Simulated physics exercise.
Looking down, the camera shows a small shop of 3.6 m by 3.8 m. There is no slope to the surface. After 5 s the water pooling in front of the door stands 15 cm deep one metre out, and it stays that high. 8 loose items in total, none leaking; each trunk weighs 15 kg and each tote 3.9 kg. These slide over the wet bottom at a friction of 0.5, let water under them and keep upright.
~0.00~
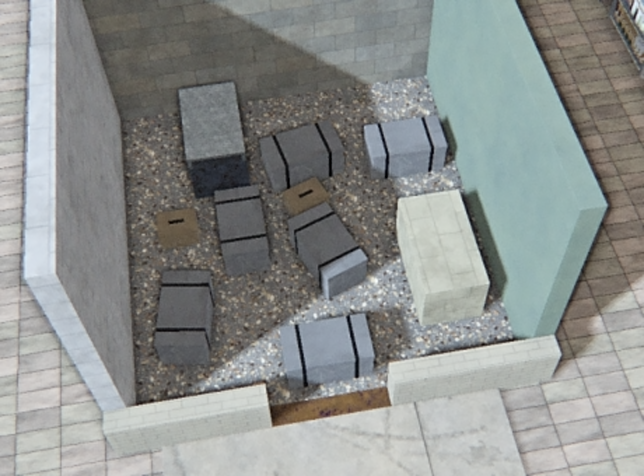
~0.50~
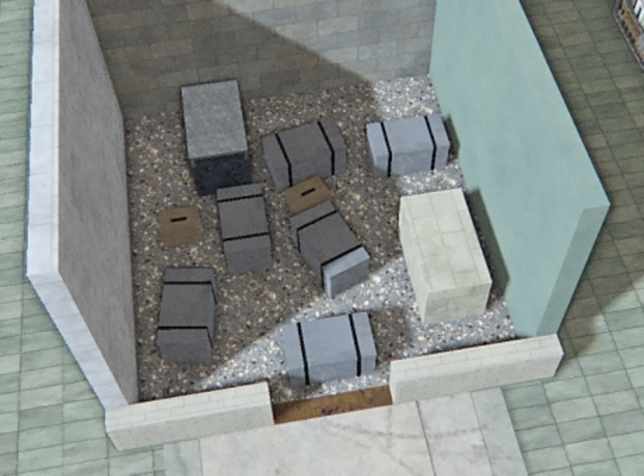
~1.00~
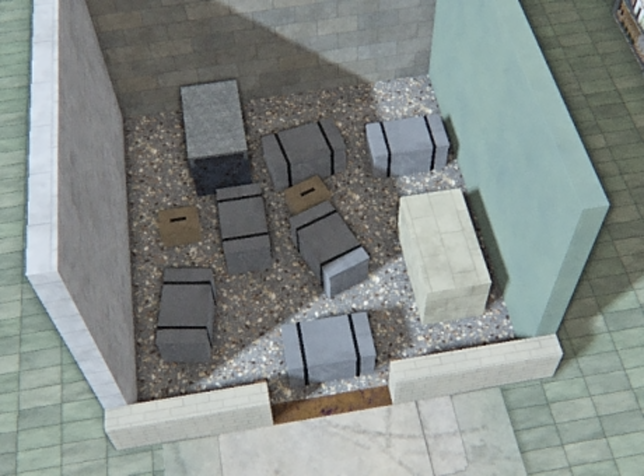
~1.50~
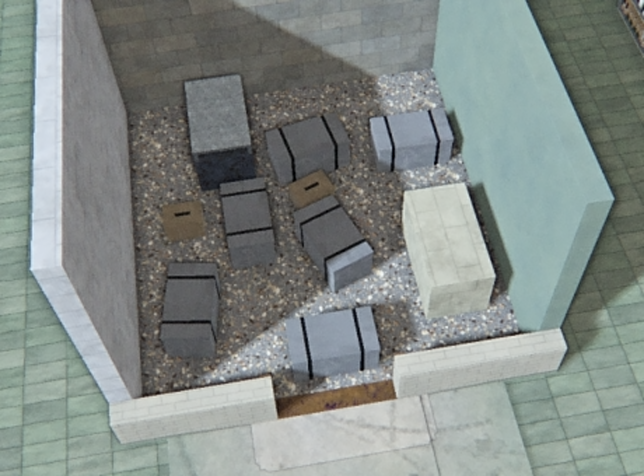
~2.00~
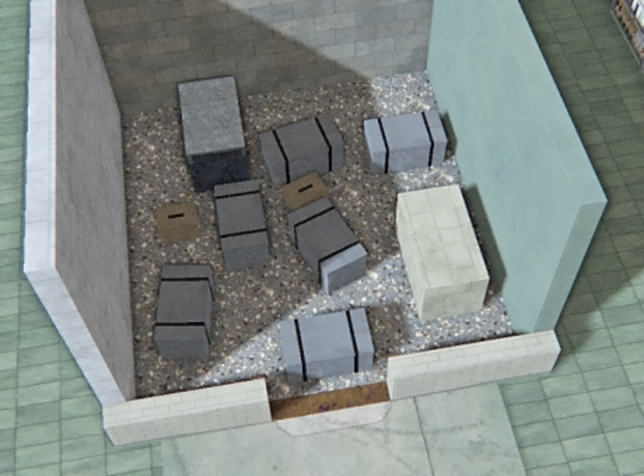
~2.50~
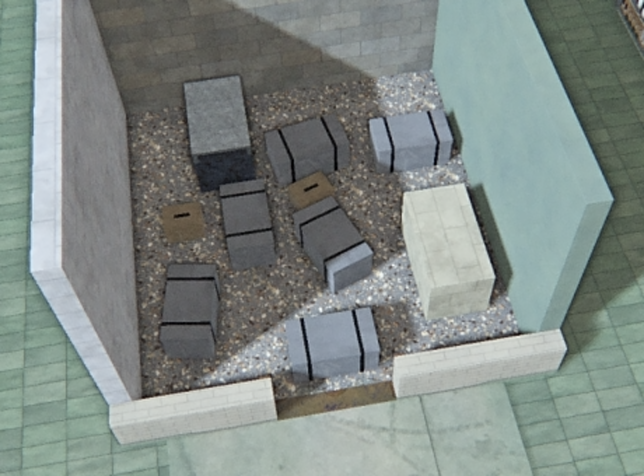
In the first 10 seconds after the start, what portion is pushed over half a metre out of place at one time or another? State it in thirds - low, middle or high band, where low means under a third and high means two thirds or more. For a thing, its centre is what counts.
High band.
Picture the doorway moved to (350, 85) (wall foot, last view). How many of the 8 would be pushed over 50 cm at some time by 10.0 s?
In that case the number is 4.
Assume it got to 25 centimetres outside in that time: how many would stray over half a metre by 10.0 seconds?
It would come to 8 of them.
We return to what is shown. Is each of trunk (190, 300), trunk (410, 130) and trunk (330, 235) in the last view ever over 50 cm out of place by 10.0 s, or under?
One by one: Below; below; above.
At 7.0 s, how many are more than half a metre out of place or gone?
At that moment it comes to 1.
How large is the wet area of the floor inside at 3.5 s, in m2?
About 0.5 m2.
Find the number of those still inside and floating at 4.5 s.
Then: 0.
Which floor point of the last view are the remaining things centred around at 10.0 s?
Near (286, 165).
After 3.5 s 0 of 8 are over 50 cm from their spots; 0 afloat.
After 4.5 s 0 of 8 are over 50 cm from their spots; 0 afloat.
After 7.0 s 1 of 8 are over 50 cm from their spots; 2 afloat.
After 10.0 s 6 of 8 are over 50 cm from their spots, and 6 have been at some point; 6 afloat.
